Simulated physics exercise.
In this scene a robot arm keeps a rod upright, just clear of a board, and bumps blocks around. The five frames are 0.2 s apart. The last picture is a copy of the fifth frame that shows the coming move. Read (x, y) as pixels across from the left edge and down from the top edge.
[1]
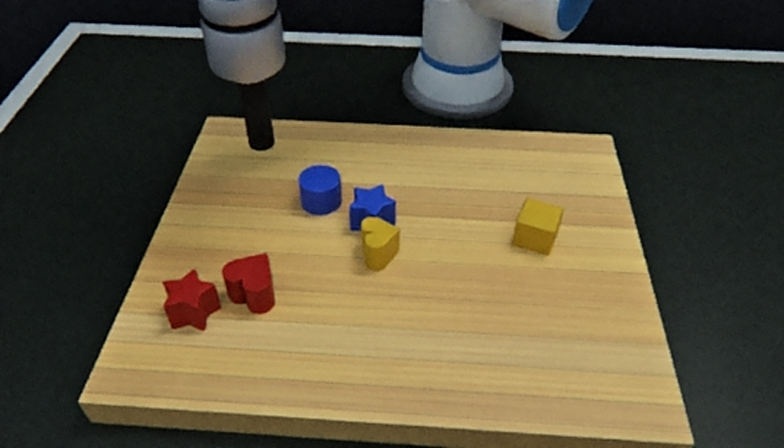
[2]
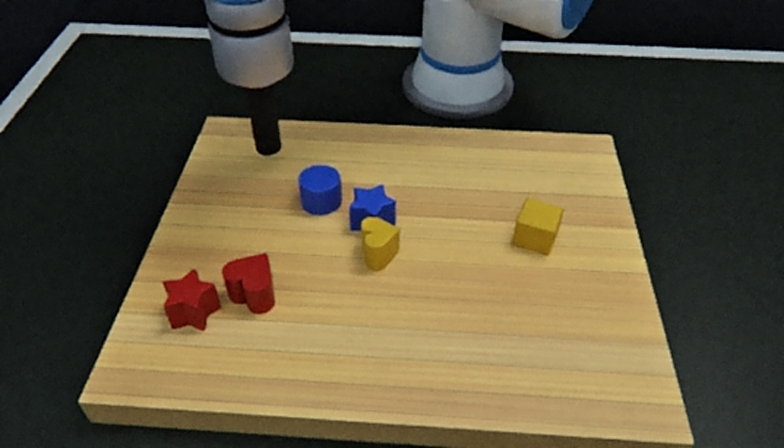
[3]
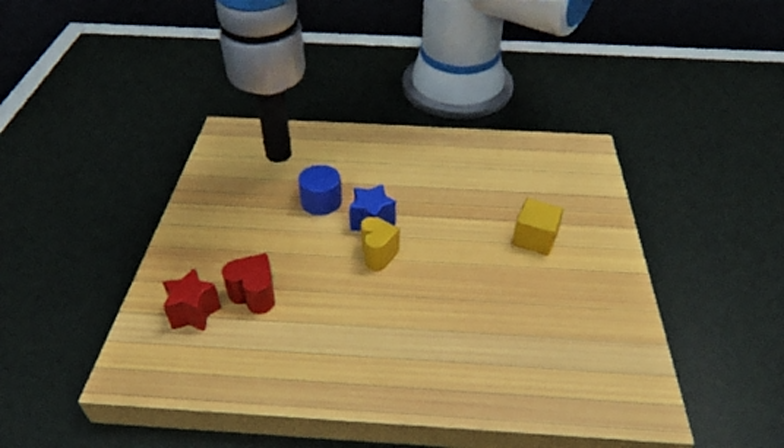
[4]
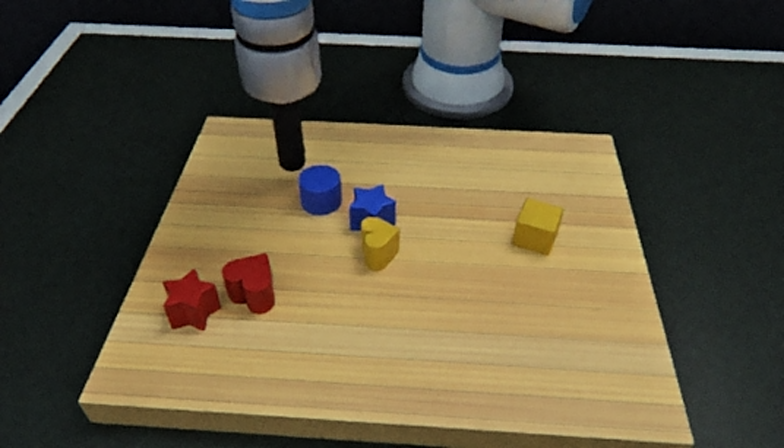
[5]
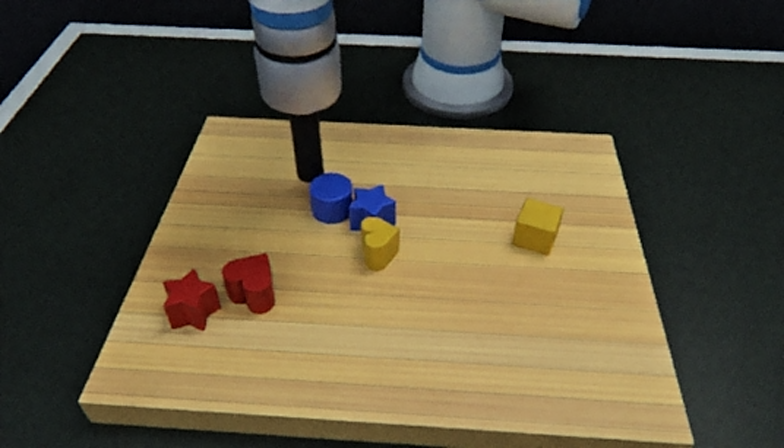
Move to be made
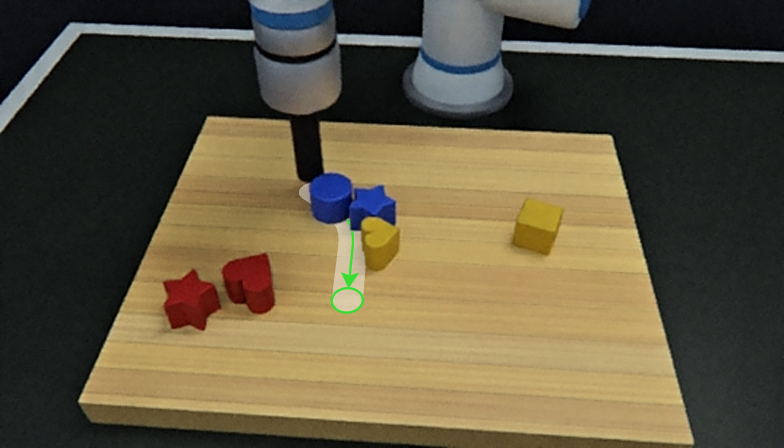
On a wooden board, a robot arm's black rod moving right and nearer, nudging a blue cylinder slightly toward a blue star.
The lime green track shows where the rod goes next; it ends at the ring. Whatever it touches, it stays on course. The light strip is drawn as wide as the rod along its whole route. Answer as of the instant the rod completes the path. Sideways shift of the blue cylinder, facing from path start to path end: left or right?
Off to the left side.
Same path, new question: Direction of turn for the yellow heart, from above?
From the top, the block rotates clockwise.
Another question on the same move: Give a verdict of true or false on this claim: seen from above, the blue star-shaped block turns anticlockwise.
The statement is true.
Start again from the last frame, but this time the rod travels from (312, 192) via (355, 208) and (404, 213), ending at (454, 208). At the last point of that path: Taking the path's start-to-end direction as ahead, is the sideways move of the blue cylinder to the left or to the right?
Displaced right.
The drawn path runs from (312, 192) by way of (346, 217) and (352, 256) to (347, 300).
The first path, step by step. One third of the way, rod (345, 201); blue cylinder (368, 213); blue star-shaped block (408, 211), turned 10° anticlockwise; yellow heart (389, 241), turned 15° clockwise.
Two thirds of the way, rod (351, 240); blue cylinder (388, 237); blue star-shaped block (420, 214), turned 40° anticlockwise; yellow heart (412, 259), turned 65° clockwise.
At the end, rod (346, 284); red heart not moved; blue cylinder (388, 241); blue star-shaped block (420, 214), turned 40° anticlockwise; yellow heart (416, 262), turned 60° clockwise.
